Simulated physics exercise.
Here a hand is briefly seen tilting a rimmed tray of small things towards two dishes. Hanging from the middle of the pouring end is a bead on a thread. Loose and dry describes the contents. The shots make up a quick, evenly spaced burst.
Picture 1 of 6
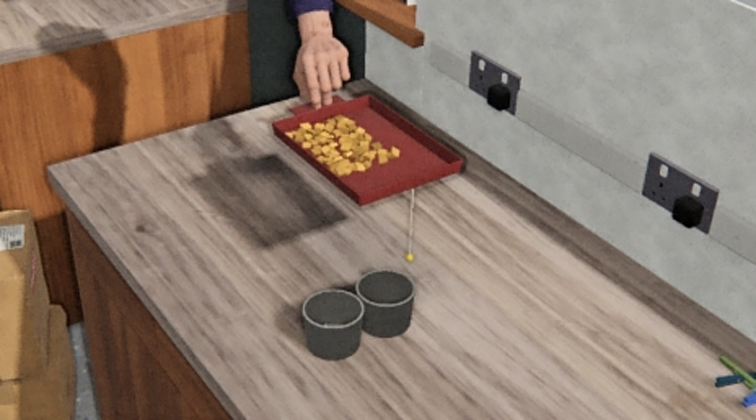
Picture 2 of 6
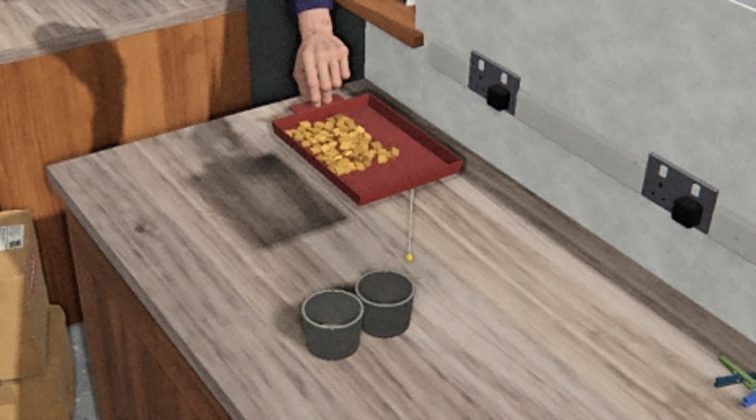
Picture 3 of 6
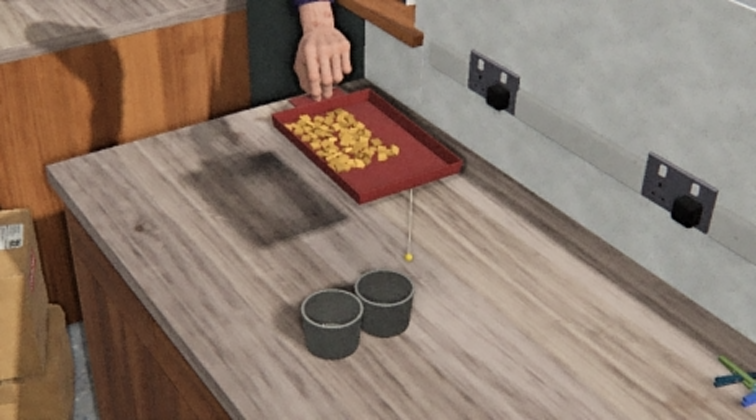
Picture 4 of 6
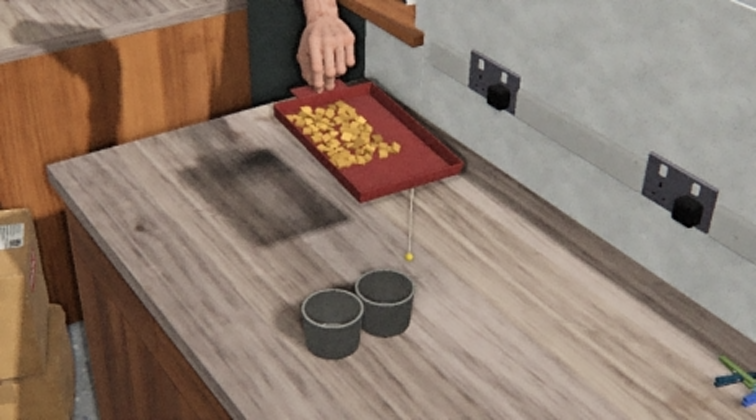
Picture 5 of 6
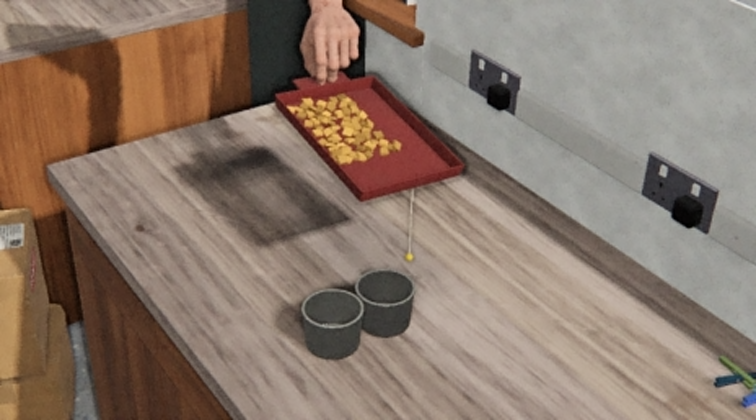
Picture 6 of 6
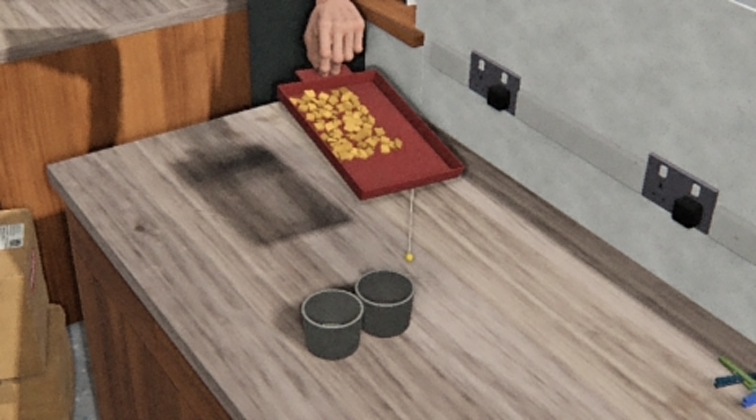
A hand slowly raises the back of a red tray of cereal squares near two dishes.
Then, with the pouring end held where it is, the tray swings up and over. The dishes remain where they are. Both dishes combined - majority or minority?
The catch is worse than half, if you ask me.
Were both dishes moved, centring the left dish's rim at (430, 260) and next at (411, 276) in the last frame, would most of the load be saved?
Earlier try a majority share, later try a majority share.
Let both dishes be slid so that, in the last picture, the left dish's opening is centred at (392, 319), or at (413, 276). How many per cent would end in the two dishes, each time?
Approximately 0 percent, followed by approximately 80 percent.
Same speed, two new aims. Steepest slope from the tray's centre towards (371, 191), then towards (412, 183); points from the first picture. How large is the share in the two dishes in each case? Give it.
I'd say some 70 in a hundred at first, then 20 in a hundred.
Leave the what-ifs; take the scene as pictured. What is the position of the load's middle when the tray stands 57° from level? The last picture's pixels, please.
Look close to (429, 165) in the last picture.
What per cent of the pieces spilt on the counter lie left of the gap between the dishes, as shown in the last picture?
Near 0 per cent.
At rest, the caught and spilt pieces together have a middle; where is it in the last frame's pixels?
(458, 290).
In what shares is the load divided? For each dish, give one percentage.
Final split: Left dish some 0 per cent, right dish some 0 per cent.
Just after the last frame, tray tipped steeply; almost all on the tray; just a few in the air.
A moment on, tray tipped right over; almost all on the tray; about a tenth outside both.
Further on, tray tipped past a quarter turn; every one outside both.
When it is over, tray tipped past a quarter turn; not one in the left dish; not one in the right dish; every one outside both.
